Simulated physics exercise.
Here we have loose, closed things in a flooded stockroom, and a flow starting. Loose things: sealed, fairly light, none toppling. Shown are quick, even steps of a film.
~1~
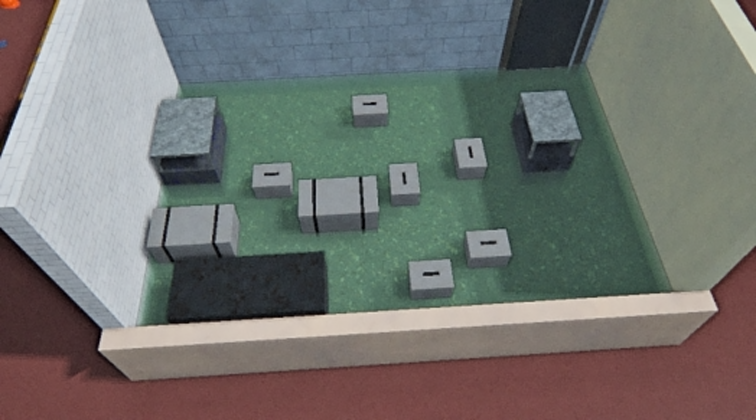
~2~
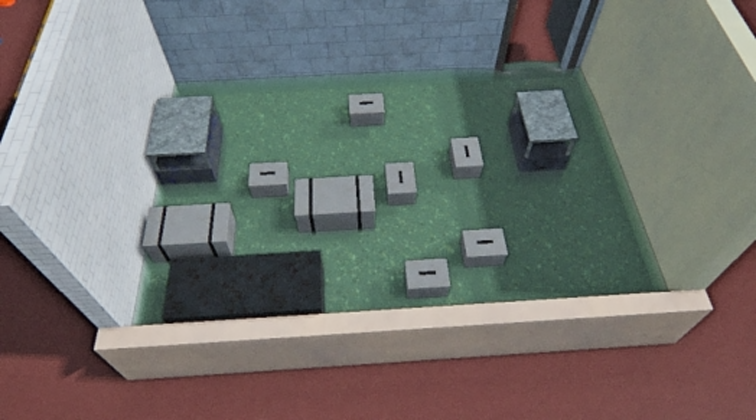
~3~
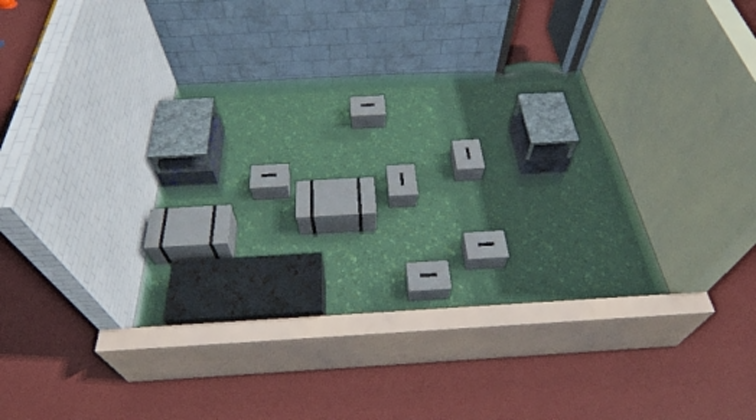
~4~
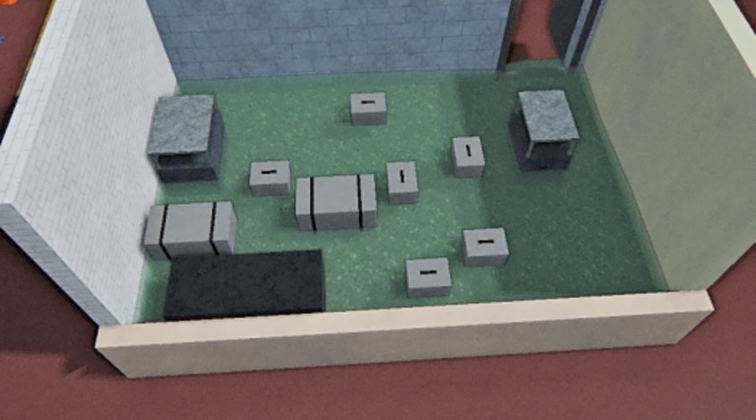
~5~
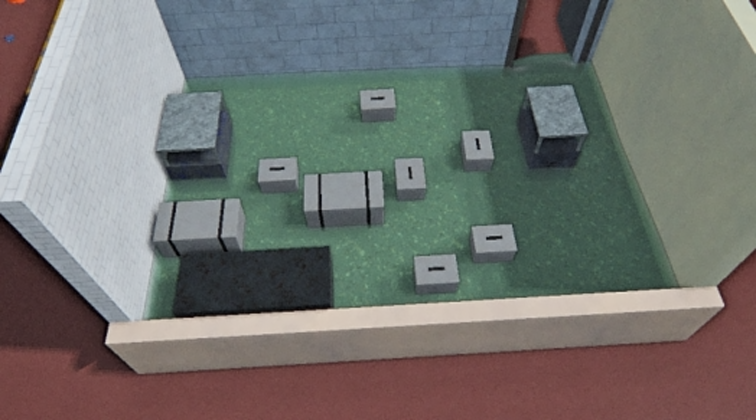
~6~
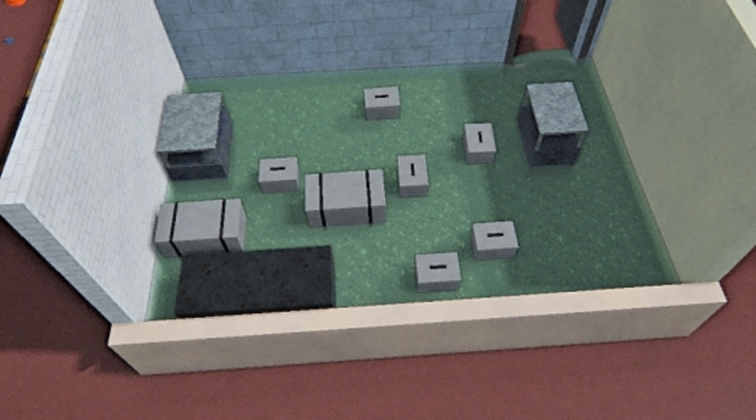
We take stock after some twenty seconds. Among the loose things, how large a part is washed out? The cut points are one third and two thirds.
Watching it, I'd put the amount that escapes from a third to two thirds.
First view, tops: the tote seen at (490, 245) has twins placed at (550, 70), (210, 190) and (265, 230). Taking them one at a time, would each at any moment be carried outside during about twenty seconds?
Lab note - results by position: Exited, retained, retained.
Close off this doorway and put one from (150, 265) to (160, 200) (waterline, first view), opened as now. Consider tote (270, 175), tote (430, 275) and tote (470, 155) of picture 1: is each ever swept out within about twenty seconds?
In that order: Through, no, inside.
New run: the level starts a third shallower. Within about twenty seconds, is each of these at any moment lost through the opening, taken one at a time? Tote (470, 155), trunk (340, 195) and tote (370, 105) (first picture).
In turn: Swept away, remains, swept away.
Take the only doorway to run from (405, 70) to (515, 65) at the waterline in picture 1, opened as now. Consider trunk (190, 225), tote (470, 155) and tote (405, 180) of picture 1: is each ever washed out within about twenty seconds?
The first one never exits, the second exits, the third exits.
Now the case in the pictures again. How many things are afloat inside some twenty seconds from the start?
The answer would be 5.
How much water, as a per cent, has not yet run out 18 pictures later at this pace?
I'd say close to 72 percent.
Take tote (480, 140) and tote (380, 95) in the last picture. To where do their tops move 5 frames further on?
(497, 107) and (415, 87), about.
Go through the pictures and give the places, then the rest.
The first picture shows a tote at (470, 153) floats; a tote at (370, 104), afloat; 0 of 8 have shifted.
The second picture shows a tote at (467, 152) floats; a tote at (366, 103) floats; 0 of 8 have shifted.
The third picture shows a tote at (468, 154) floats; a tote at (368, 106) floats; 0 of 8 have shifted.
The fourth picture shows a tote at (469, 151), afloat; a tote at (368, 103) floats; 0 of 8 have shifted.
The fifth picture shows a tote at (478, 145), afloat, close to its start; a tote at (378, 99), afloat; 1 of 8 have shifted.
The sixth picture shows a tote at (480, 138), afloat, close to its start; a tote at (382, 97) floats, close to its start; 2 of 8 have shifted.
A moment on, 0 of 8 are out; 8 afloat.
Next, 1 of 8 are out; 7 afloat.
Later, 3 of 8 are out; 5 afloat.
In the end, 3 of 8 are out; 5 afloat.
